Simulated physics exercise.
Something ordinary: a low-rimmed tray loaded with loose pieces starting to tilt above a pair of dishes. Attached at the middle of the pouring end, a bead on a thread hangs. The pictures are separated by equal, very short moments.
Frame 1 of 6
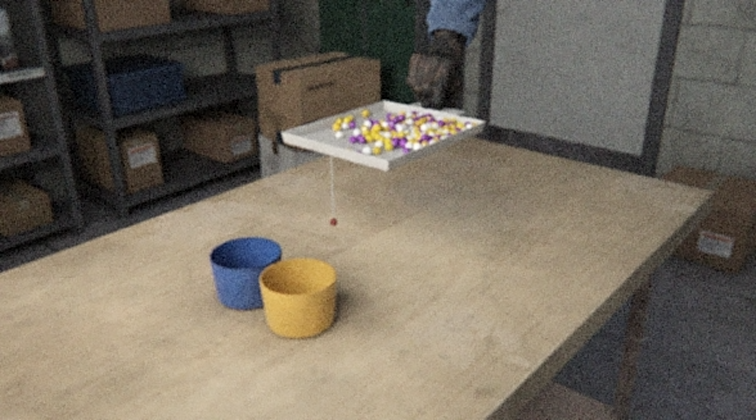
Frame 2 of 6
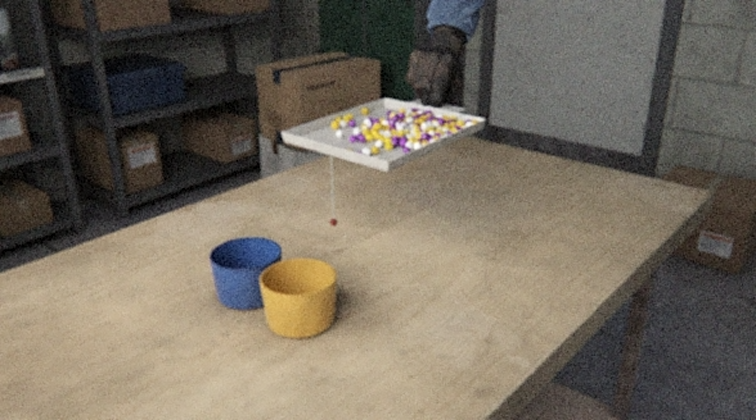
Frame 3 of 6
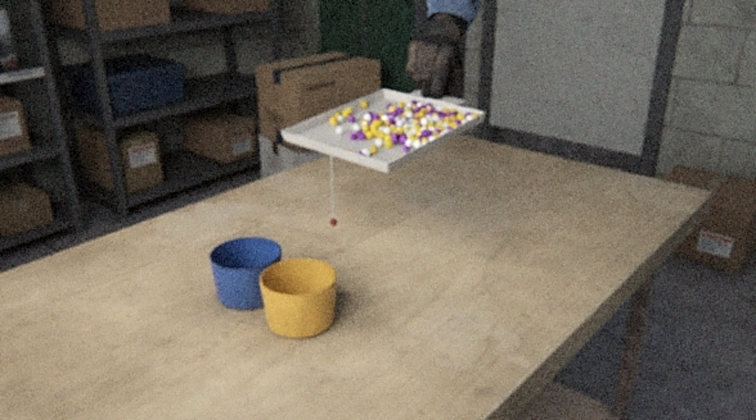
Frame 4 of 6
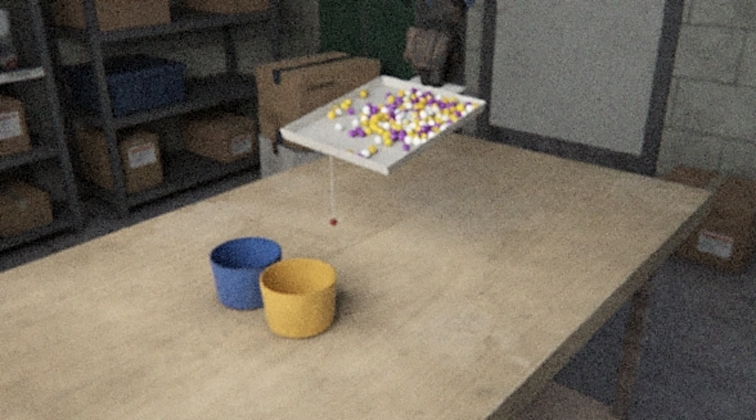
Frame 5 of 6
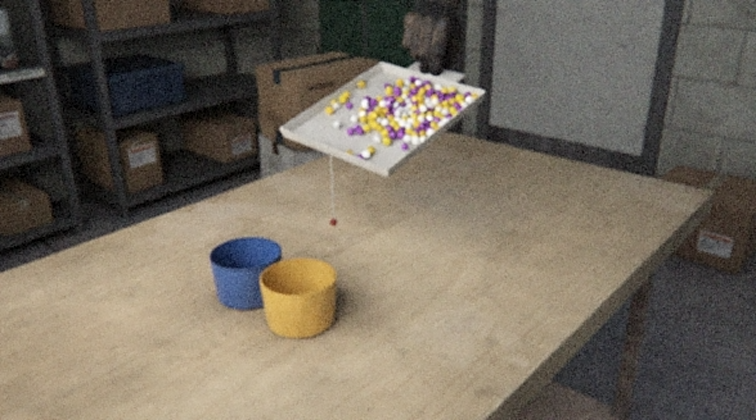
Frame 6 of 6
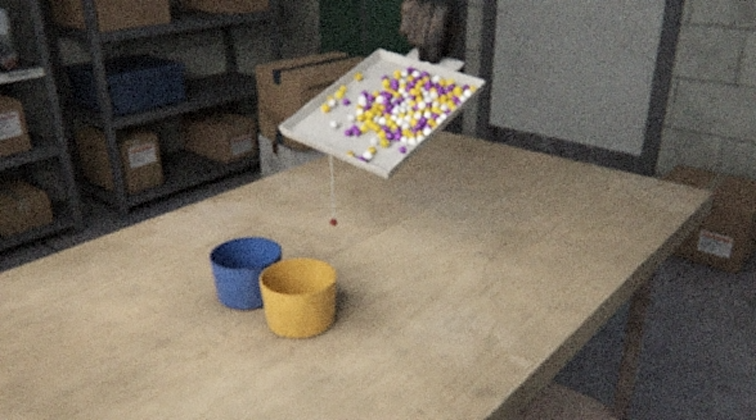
A gloved hand held a white tray of purple, yellow and white beads above a wooden table with blue and yellow cups, then raised its far side, steepening the tray as the beads shifted.
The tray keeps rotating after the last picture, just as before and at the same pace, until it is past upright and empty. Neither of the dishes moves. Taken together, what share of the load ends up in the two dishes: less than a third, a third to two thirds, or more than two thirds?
The dishes end up with below a third of the load.
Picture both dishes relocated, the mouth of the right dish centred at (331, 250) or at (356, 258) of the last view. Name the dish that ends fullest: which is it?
On the first try it would be the one on the right, and on the second the one on the right.
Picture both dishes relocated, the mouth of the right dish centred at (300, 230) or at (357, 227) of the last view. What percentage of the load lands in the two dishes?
0 %, then 0 %.
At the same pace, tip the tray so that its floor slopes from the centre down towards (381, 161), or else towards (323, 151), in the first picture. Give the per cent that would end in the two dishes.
Roughly 0 % in the first case and 0 % in the second.
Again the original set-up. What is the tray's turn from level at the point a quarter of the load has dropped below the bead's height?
Around 75°, give or take.
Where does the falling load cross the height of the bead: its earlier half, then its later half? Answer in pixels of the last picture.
Earlier half at (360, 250), later half at (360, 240).
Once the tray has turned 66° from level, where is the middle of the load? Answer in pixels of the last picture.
The middle of the pieces shows up near (363, 163).
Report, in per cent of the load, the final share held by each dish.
Final share: Left dish at 0 per cent, right dish at 0 per cent.
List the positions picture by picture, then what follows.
The first picture shows corners of the pouring end near (285, 132) and (388, 160), level; middle of the load near (408, 131), round plastic beads; left dish near (219, 283); right dish near (272, 310); bead on its thread near (334, 222).
The second picture shows corners of the pouring end near (285, 132) and (388, 160), level; middle of the load near (408, 129).
The third picture shows corners of the pouring end near (284, 131) and (387, 162), tipped barely, lowest at the right corner; middle of the load near (407, 124).
The fourth picture shows corners of the pouring end near (284, 129) and (387, 165), tipped a little, lowest at the right corner; middle of the load near (407, 117), only a few on the move.
The fifth picture shows corners of the pouring end near (283, 128) and (387, 168), tipped clearly, lowest at the right corner; middle of the load near (407, 110), a little on the move.
The sixth picture shows corners of the pouring end near (282, 126) and (387, 170), tipped clearly, lowest at the right corner; middle of the load near (405, 106), all but a few on the move; left dish near (219, 283); right dish near (272, 310).
Shortly afterwards, tray tipped steeply; near two thirds on the tray; a little outside both; near a quarter in the air.
Next, tray tipped past a quarter turn; a little on the tray; only a few in the right dish; only a few in the left dish; the bulk outside both; a little in the air.
Some moments later, tray tipped past a quarter turn; only a few in the right dish; only a few in the left dish; all but a few outside both.
In the end, tray tipped past a quarter turn; only a few in the right dish; only a few in the left dish; all but a few outside both.
